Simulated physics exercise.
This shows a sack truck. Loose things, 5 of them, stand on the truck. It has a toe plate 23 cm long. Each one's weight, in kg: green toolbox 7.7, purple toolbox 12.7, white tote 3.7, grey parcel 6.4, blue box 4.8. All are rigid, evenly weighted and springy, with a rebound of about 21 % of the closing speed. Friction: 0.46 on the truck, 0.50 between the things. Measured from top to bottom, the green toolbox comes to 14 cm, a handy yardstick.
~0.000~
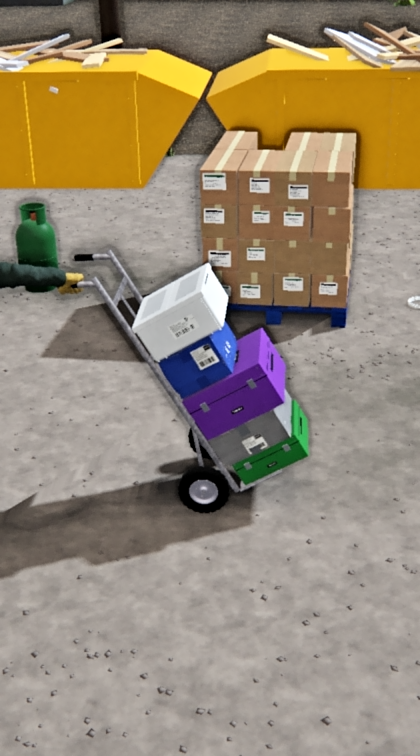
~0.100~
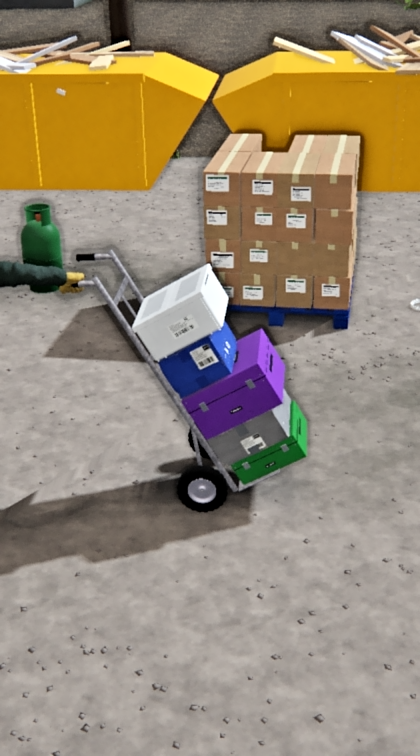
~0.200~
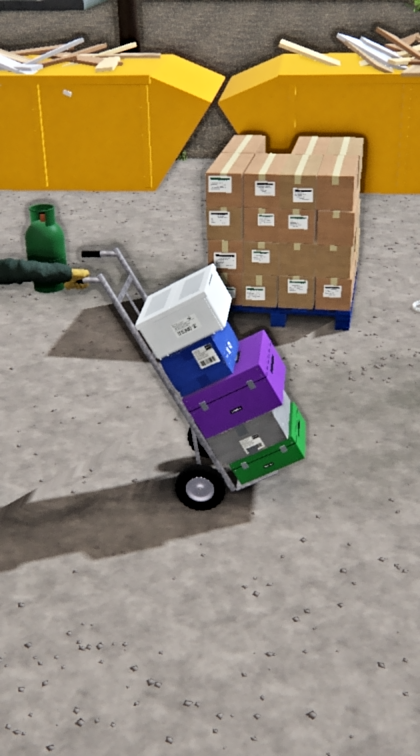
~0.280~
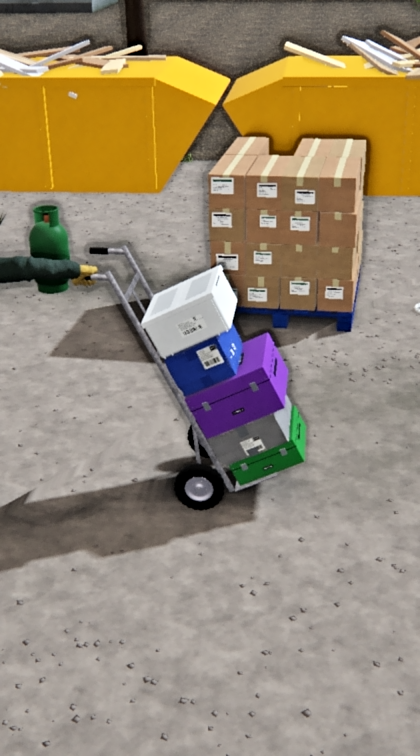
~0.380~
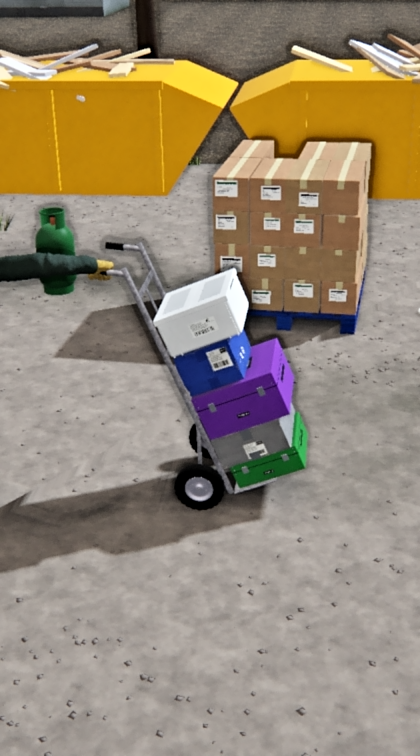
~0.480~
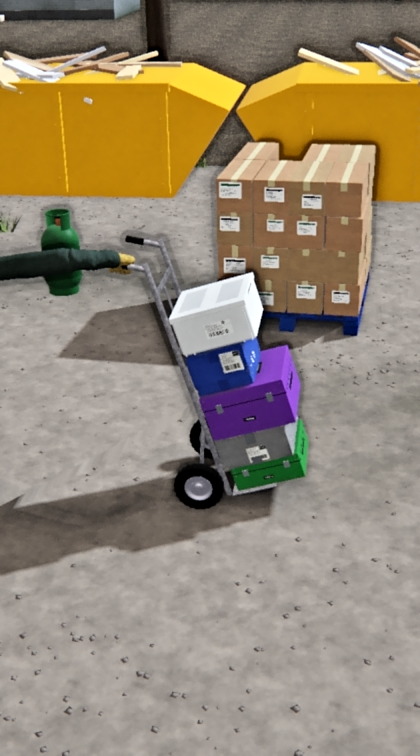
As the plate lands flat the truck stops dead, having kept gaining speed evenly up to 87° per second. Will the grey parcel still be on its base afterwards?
Yes. It remains standing.
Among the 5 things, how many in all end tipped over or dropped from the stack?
In all, 0.
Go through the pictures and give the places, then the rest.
In the first frame, 30° short of upright; grey parcel (251, 419); green toolbox (270, 442).
In the second frame, 30° short of upright; white tote (182, 313); blue box (198, 352).
In the third frame, 28° short of upright; green toolbox (268, 443); purple toolbox (235, 383).
In the fourth frame, 26° short of upright; white tote (191, 312); blue box (204, 352).
In the fifth frame, 22° short of upright; green toolbox (269, 449); purple toolbox (244, 388).
In the sixth frame, 17° short of upright; grey parcel (257, 429); white tote (218, 315).
After 0.78 s, truck upright; grey parcel tipped 4° from how it sat near (270, 445); white tote tipped 4° from how it sat; blue box tipped 4° from how it sat.
After 1.08 s, truck upright; grey parcel tipped 8° from how it sat near (272, 443); white tote tipped 9° from how it sat; blue box tipped 8° from how it sat.
At rest (1.8 s), not toppled but over 10 cm from the start, white tote; the other 4 in place, give or take 10 cm. Seen from the same camera at the end, grey parcel near (267, 445).
